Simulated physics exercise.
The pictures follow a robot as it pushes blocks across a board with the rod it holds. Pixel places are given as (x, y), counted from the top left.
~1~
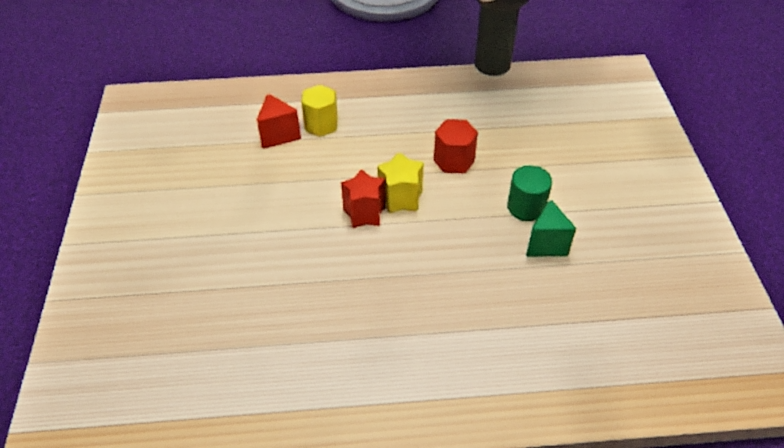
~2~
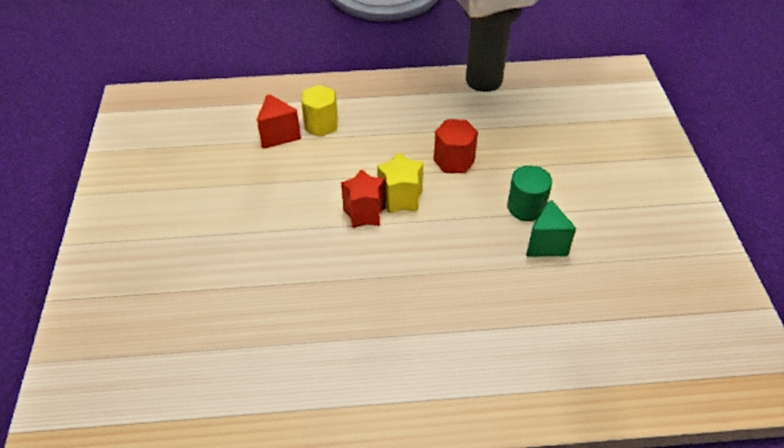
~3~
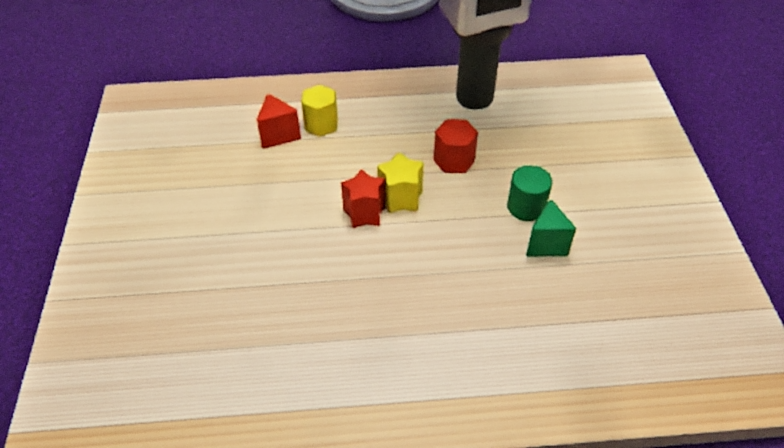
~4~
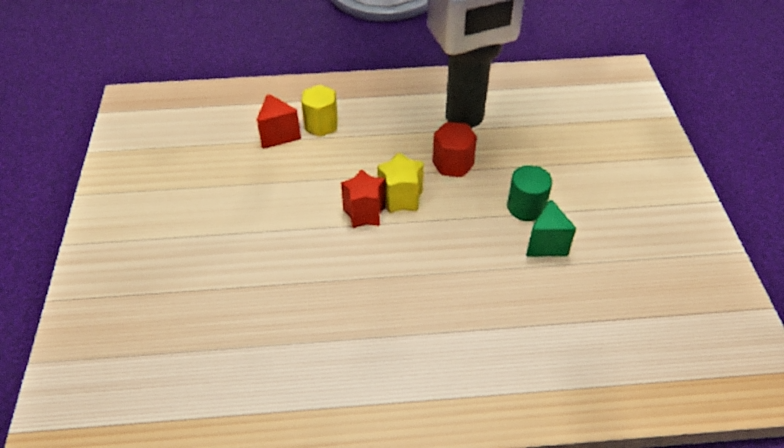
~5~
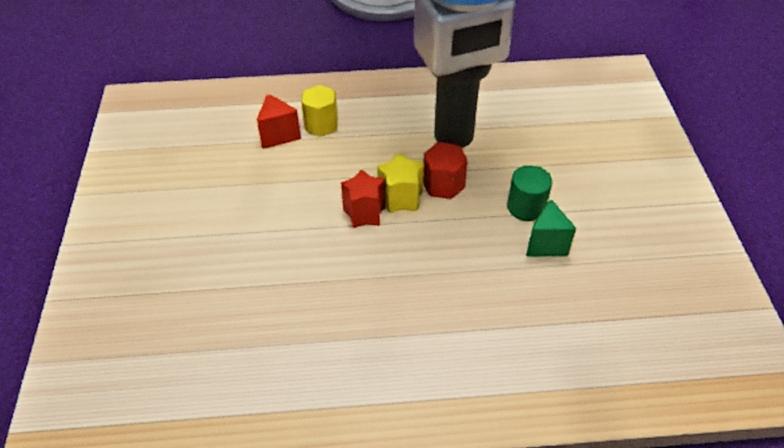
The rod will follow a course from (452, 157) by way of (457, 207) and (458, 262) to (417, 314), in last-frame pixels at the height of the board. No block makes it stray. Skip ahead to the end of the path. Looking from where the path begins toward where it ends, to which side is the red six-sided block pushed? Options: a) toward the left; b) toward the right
The correct letter is b.
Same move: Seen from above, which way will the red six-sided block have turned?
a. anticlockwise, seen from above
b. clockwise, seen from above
b (clockwise, seen from above)
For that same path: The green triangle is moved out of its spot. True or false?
Answer: False.
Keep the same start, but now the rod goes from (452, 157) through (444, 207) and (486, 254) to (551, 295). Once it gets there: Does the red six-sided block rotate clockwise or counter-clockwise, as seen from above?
Verdict: Clockwise.
On the path given first. One third of the way, rod (459, 186); red six-sided block (435, 204), turned 35° clockwise.
Two thirds of the way, rod (460, 242); red six-sided block (416, 230), turned 90° clockwise.
At the end, rod (418, 295); yellow star not moved; red six-sided block (411, 233), turned 110° clockwise; green triangle not moved.
